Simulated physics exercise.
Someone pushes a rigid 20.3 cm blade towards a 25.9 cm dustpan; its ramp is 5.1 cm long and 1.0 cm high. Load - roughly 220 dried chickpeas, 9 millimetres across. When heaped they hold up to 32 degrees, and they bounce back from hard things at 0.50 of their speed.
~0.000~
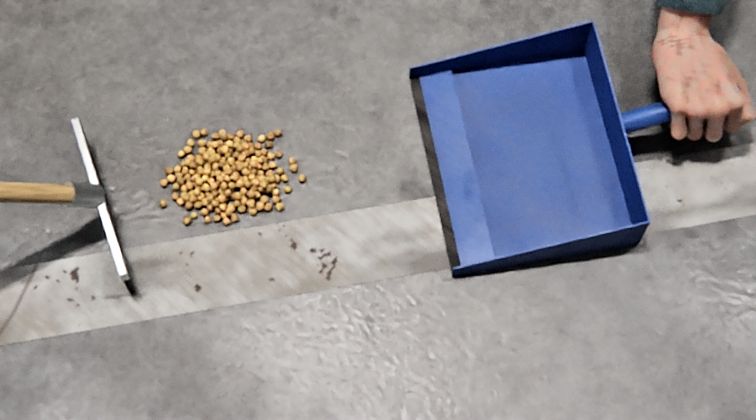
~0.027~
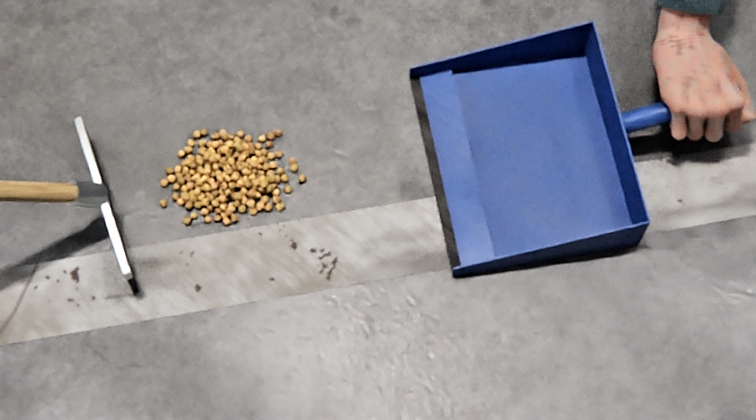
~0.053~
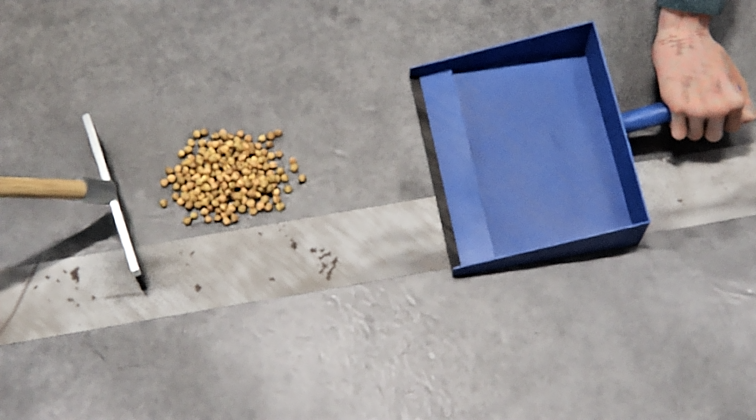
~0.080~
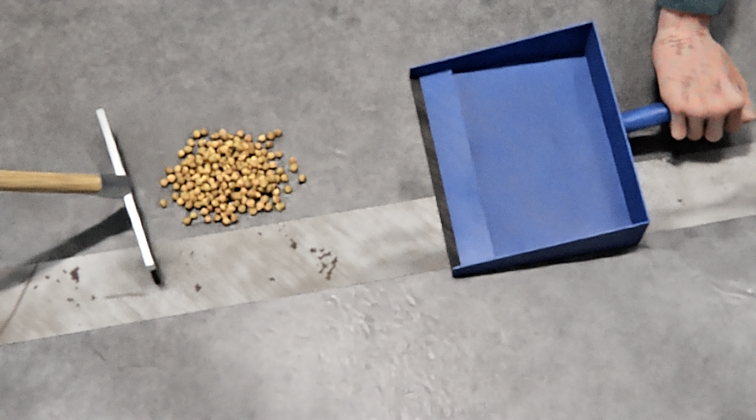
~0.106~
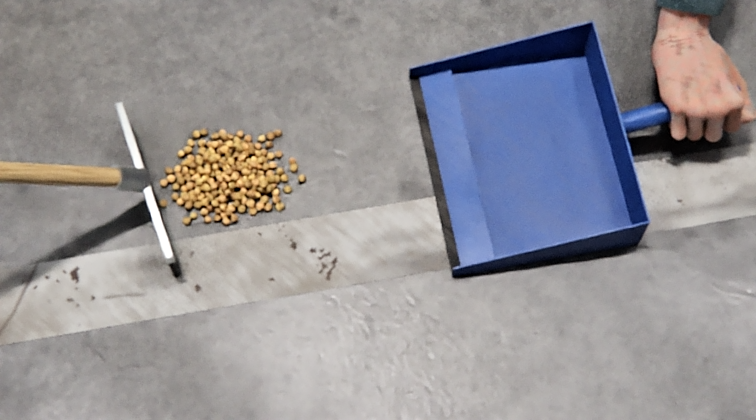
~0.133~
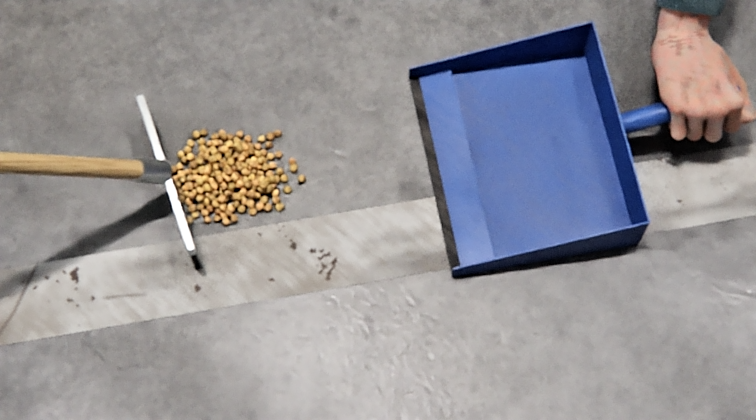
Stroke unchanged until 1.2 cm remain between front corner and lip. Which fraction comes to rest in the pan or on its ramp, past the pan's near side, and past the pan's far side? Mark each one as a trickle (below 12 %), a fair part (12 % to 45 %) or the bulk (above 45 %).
Pan: The bulk; near side: A trickle; far side: A fair part.
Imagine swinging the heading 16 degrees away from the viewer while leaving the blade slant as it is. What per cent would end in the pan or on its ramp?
Roughly 20 per cent would finish in the pan or on its ramp.
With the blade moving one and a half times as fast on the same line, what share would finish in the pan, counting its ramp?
Share: Close to 55 %.
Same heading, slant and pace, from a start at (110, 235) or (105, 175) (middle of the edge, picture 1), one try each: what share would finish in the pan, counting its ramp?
Around 45 percent, then around 40 percent.
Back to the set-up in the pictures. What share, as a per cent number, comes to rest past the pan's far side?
About 25 per cent.
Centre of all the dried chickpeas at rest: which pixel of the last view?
Near (434, 101).
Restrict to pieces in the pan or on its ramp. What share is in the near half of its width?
Roughly 20 per cent.
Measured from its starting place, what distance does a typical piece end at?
28 cm or thereabouts.
After 0.29 s, middle of the blade 16 cm from the lip; 0 % over the lip, far side 10 %, near side 0 %.
After 0.39 s, middle of the blade 6 cm from the lip; 0 % over the lip, far side 20 %, near side 0 %.
After 0.63 s, middle of the blade 3 cm from the lip; 50 % over the lip, far side 25 %, near side 0 %.
In the end, at 1.1 s, pan 50 %, near side 0 %, far side 25 %, in front of the lip or behind the blade 25 %.
